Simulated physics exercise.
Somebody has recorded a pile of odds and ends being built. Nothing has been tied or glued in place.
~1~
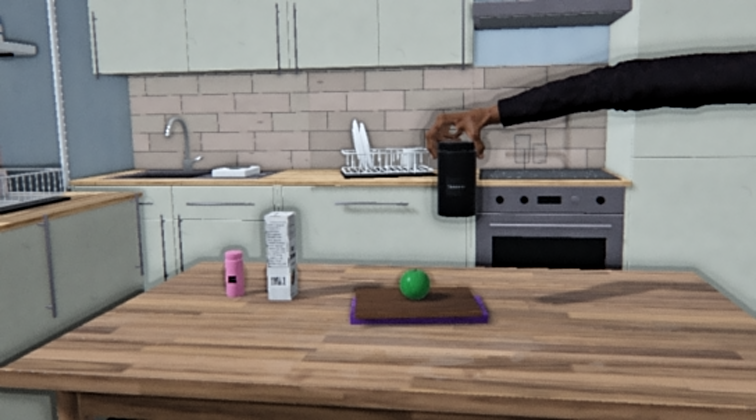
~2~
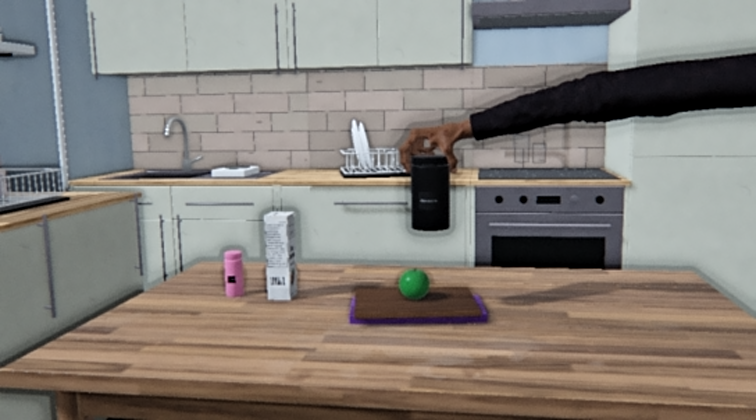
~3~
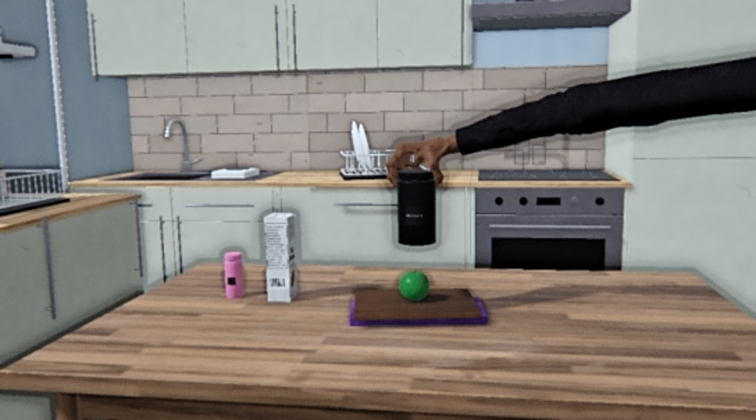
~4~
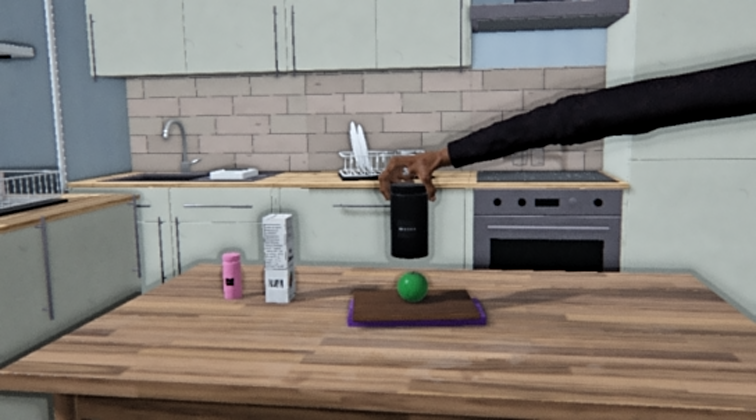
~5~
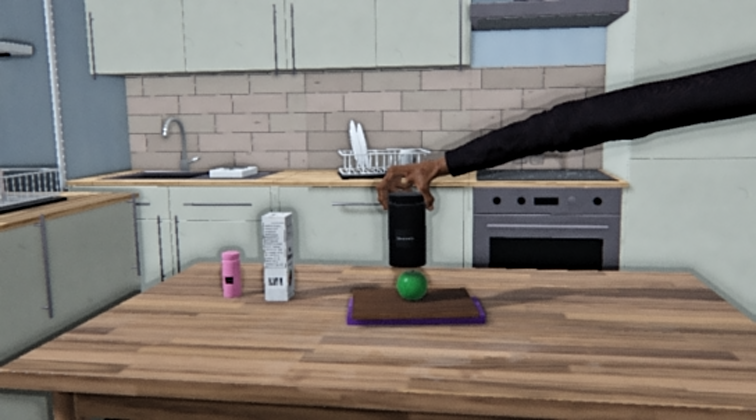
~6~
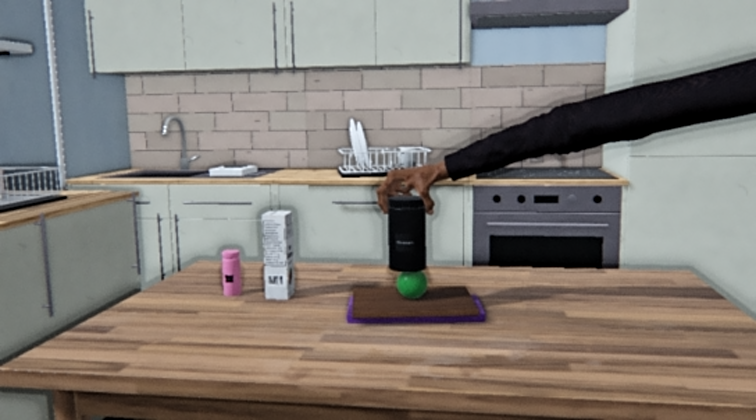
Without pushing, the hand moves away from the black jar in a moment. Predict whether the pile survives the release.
Looks like it isn't steady enough.
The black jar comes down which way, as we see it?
Toward the left-hand side.
Then, 0.50 s past the last view, black jar now fallen.
Then, 0.90 s past the last view, things are still on the move.
Finally, fallen, black jar; the other 5 still in place. Final places as the last picture's camera would see them, black jar near (311, 276). The pile gives way.
